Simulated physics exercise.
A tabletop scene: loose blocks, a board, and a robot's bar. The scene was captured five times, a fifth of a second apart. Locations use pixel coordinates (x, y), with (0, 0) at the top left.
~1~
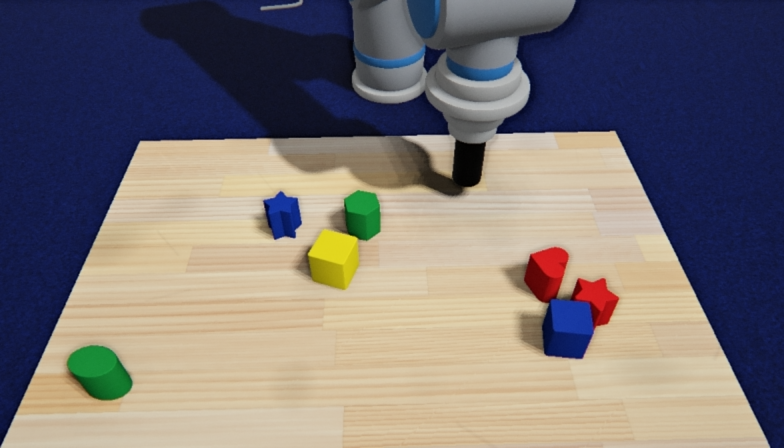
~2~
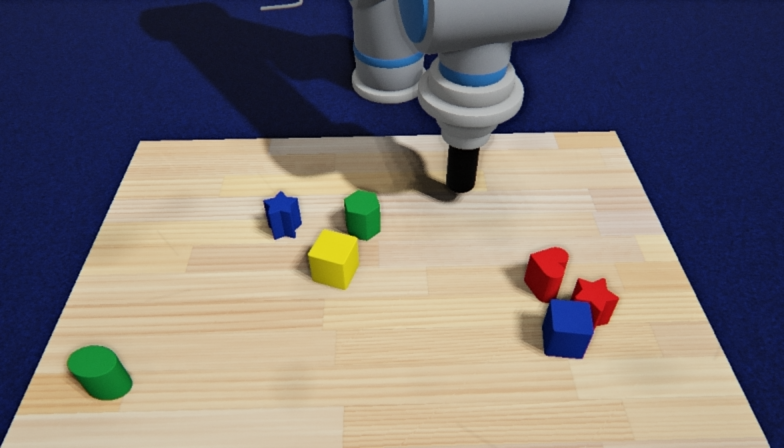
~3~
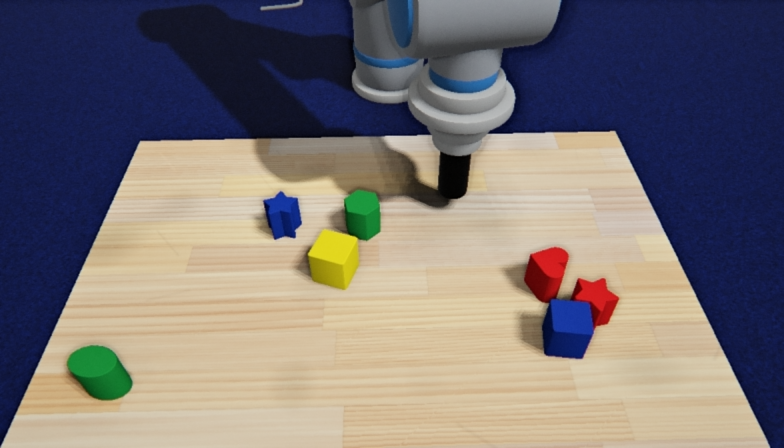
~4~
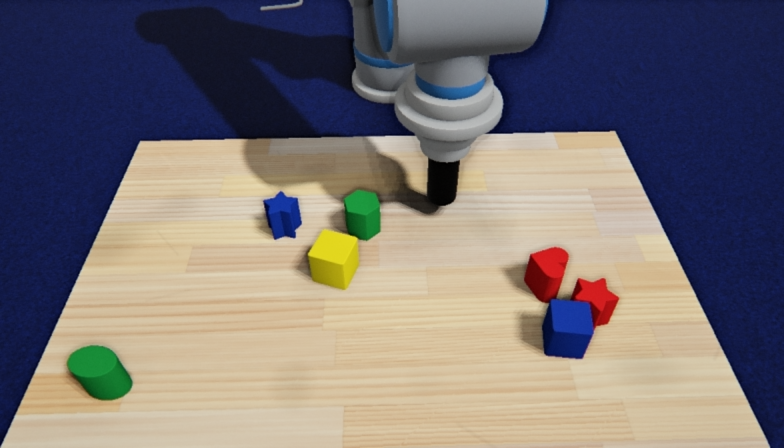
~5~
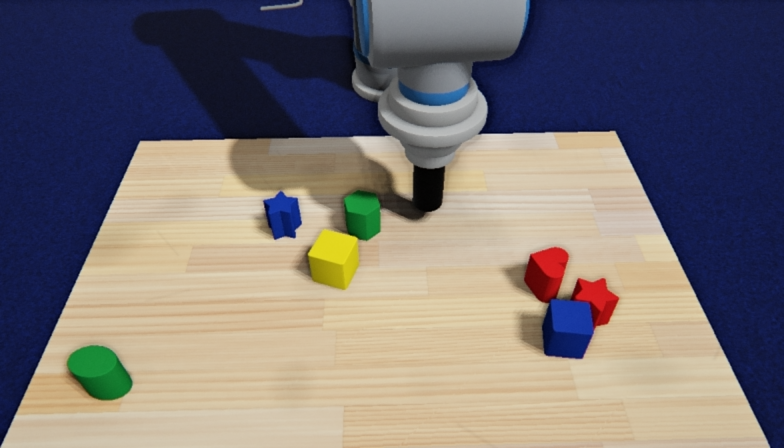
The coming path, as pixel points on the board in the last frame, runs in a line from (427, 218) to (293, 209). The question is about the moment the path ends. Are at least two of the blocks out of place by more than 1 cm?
I believe not.
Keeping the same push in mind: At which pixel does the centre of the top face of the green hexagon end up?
It ends at (335, 208).
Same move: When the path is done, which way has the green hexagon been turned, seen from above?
Looking down, it rotates anti-clockwise.
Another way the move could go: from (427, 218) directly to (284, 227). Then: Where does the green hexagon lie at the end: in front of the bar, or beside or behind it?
I predict the bar has moved past it.
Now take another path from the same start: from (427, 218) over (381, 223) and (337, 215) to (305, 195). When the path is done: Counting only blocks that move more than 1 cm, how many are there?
My answer is one.
On the path given first. One third of the way, bar at (381, 200); green hexagon at (355, 203), turned 15° anticlockwise.
Two thirds of the way, bar at (334, 197); green hexagon at (335, 208), turned 75° anticlockwise.
At the end, bar at (291, 194); blue star block in place; green hexagon at (335, 208), turned 75° anticlockwise.
